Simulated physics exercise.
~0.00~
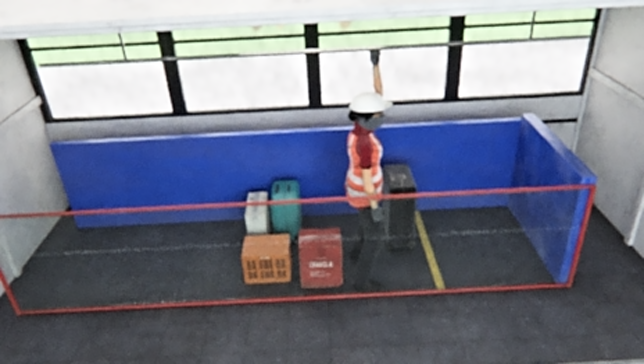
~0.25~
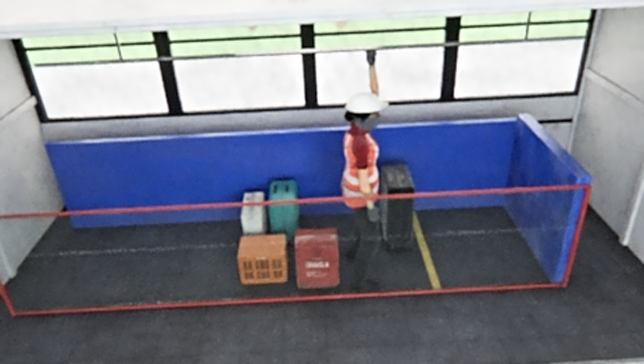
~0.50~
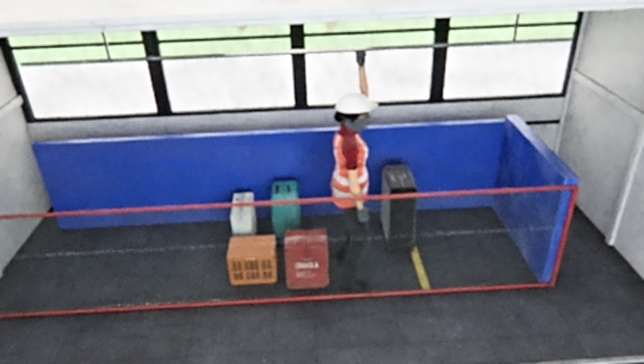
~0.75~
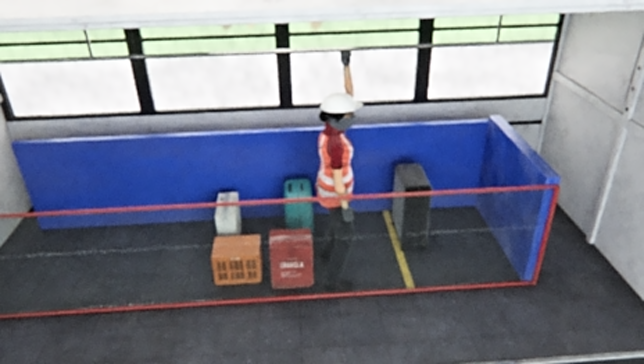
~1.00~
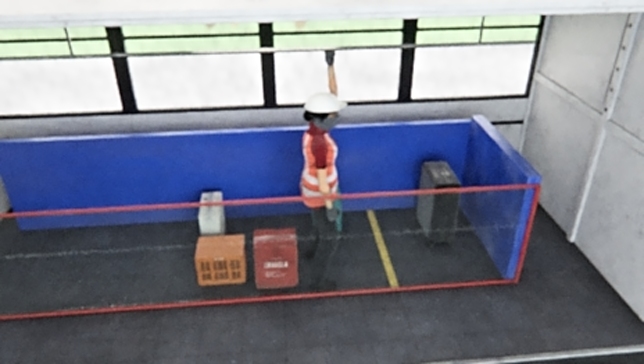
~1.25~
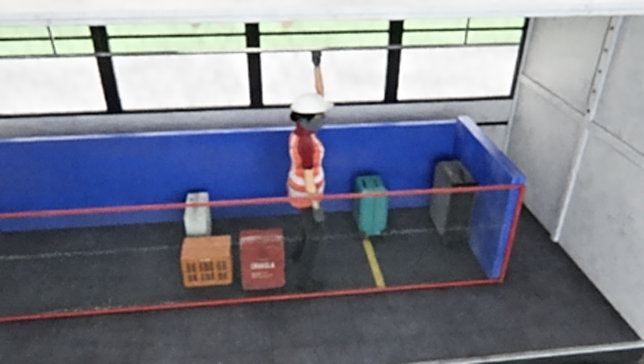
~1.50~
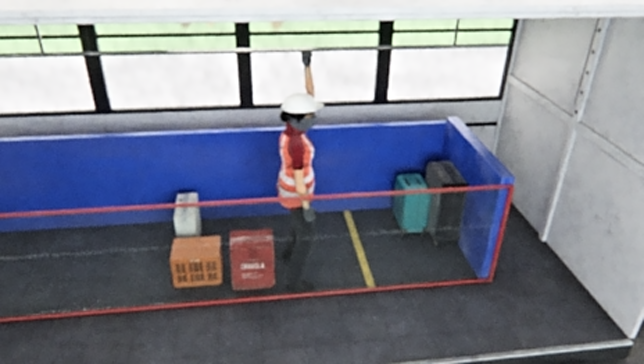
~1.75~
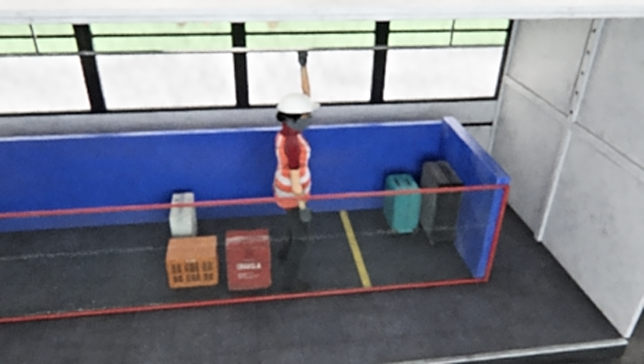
A black suitcase and then a smaller teal one rolled right across the floor, past a passenger holding an overhead rail, and ended upright beyond the yellow line near the blue end wall, while the white container, orange crate and red pack stayed put.
